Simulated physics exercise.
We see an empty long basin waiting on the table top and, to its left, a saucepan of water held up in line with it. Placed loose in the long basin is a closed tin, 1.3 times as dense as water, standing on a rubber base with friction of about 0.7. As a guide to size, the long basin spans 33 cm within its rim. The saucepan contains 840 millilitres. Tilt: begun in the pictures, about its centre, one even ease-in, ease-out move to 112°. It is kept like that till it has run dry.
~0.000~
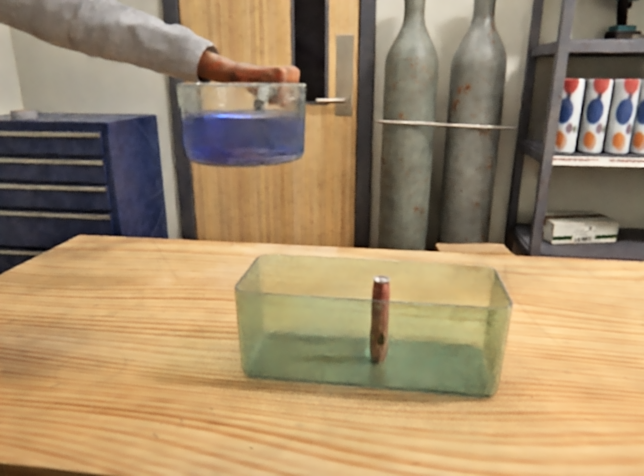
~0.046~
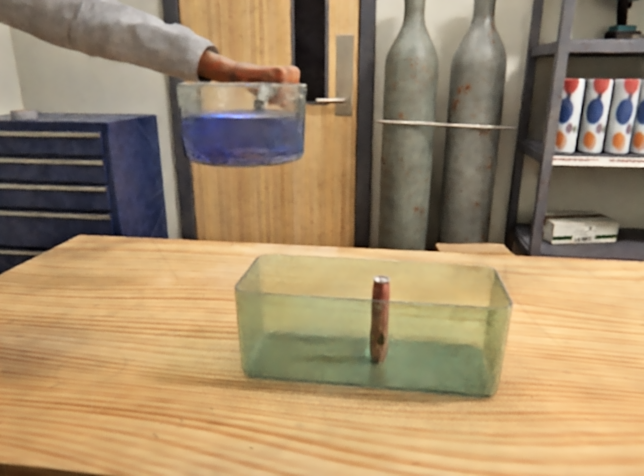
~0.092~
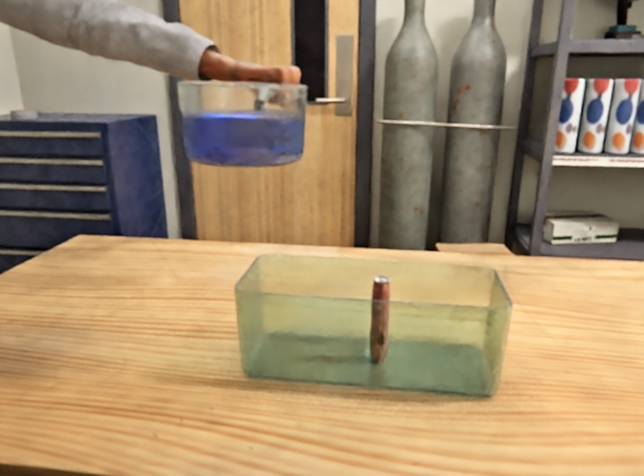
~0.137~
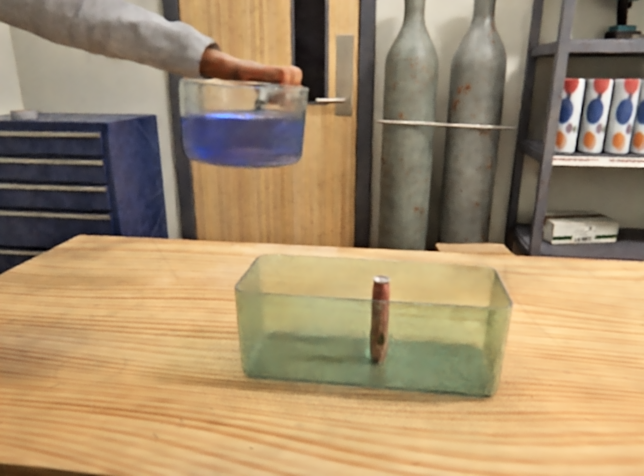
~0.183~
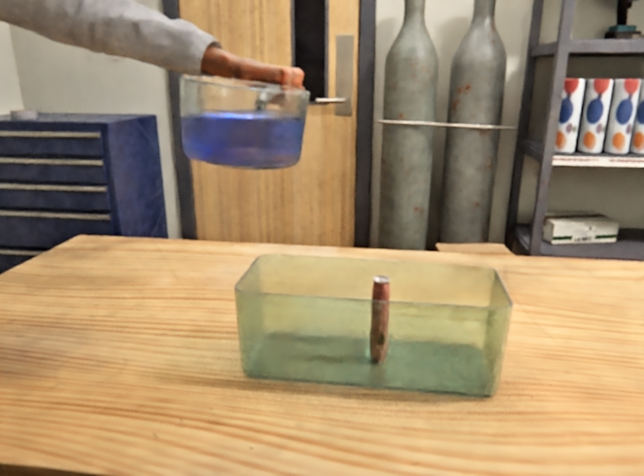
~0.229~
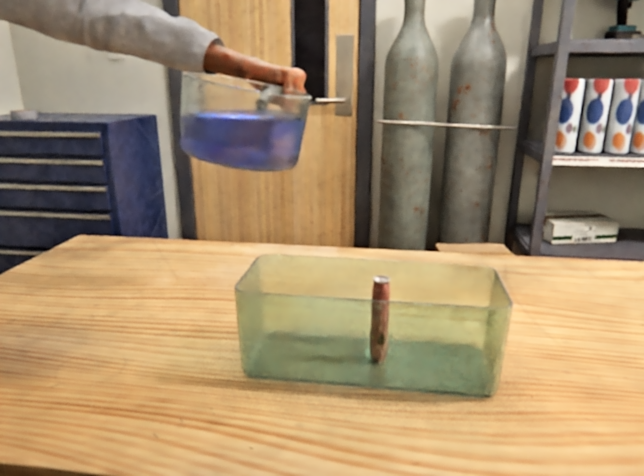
The video shows a hand holding a clear round container of blue liquid above and to the left of a greenish rectangular basin with a small reddish-brown cylinder inside; the held container starts level, then slowly tilts slightly rightward.
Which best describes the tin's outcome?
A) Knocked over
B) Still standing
Knocked over.
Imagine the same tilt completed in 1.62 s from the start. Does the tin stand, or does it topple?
Outcome - the tin remains standing.
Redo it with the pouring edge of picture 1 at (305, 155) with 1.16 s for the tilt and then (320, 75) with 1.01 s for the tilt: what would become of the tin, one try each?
Try 1: Still standing; try 2: Tipped over.
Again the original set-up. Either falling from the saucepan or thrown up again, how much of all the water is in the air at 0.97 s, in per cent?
Some 20 % is up in the air.
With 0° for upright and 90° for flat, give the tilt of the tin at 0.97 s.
Some 10°.
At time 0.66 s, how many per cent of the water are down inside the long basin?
I reckon close to 2 percent of it.
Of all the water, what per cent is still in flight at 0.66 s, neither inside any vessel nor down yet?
Estimate: Some 26 % of the total.
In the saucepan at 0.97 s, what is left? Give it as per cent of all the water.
Close to 14 percent of the total.
After 0.66 s the tilt is 68° and 72 per cent is still to pour; the tin stands where it began.
After 0.97 s the tilt is 105° and 14 per cent is still to pour; the tin leans 11°.
After 1.30 s the tilt is 112° and 0 per cent is still to pour; the tin lies on its side.
After 1.66 s the tilt is 112° and 0 per cent is still to pour; the tin lies on its side.
In the end the tin lies on its side.
